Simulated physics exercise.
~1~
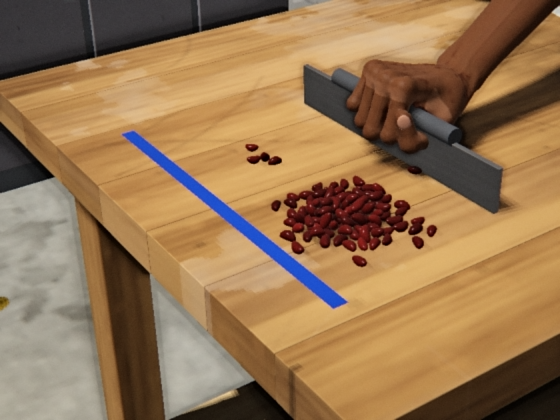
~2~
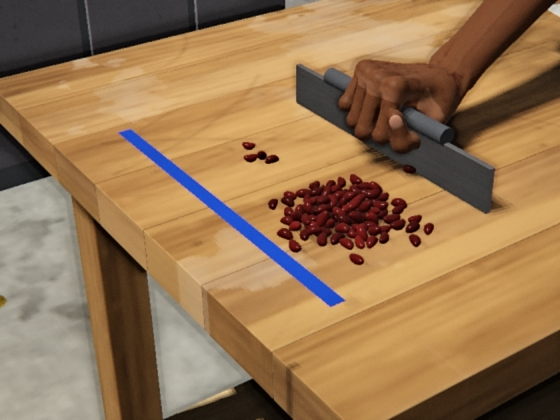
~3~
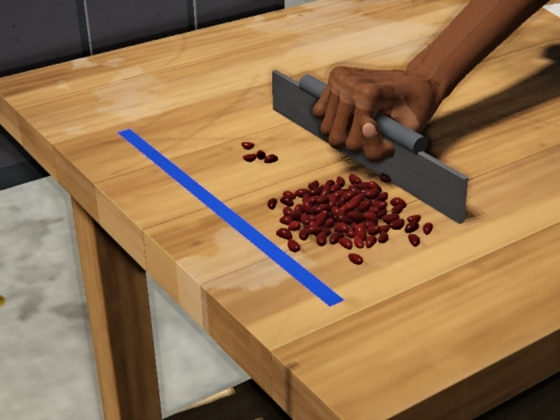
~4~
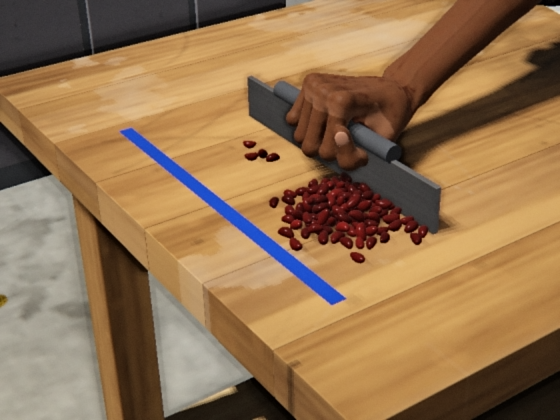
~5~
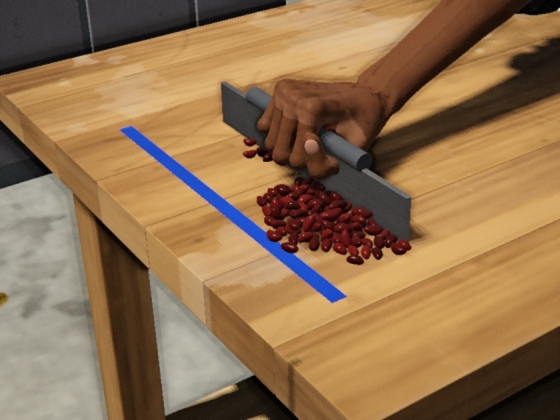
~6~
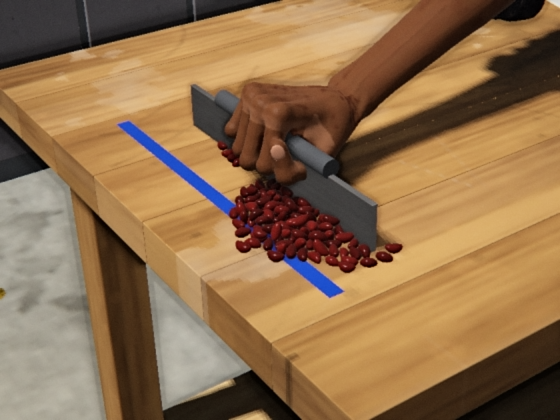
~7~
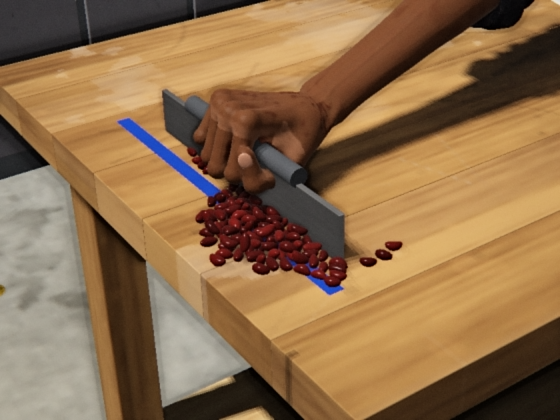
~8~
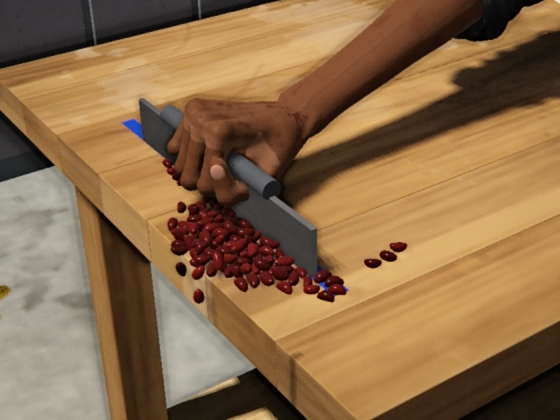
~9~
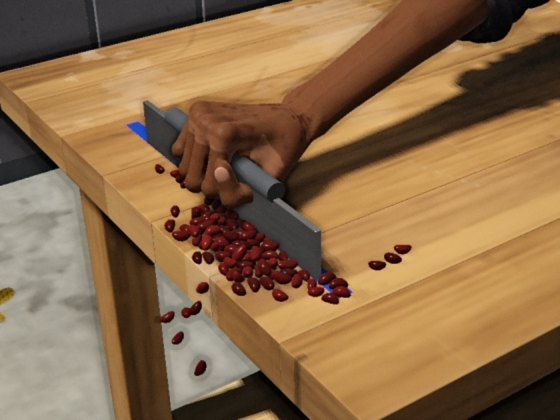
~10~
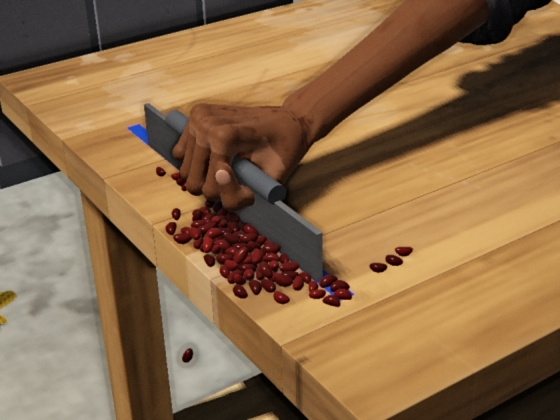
At the start, a hand holds a grey scraper on a wooden table, with a large pile of dark red beans and a smaller cluster ahead of it and blue tape beyond. The hand slides the scraper left until it meets the large pile and pushes it along. It then gathers up the small cluster too, and the beans spread across the tape while a few are left behind on the right. The scraper stops at the tape, and several beans drop off the table's edge. Most of the beans stay on top, heaped against the still blade.
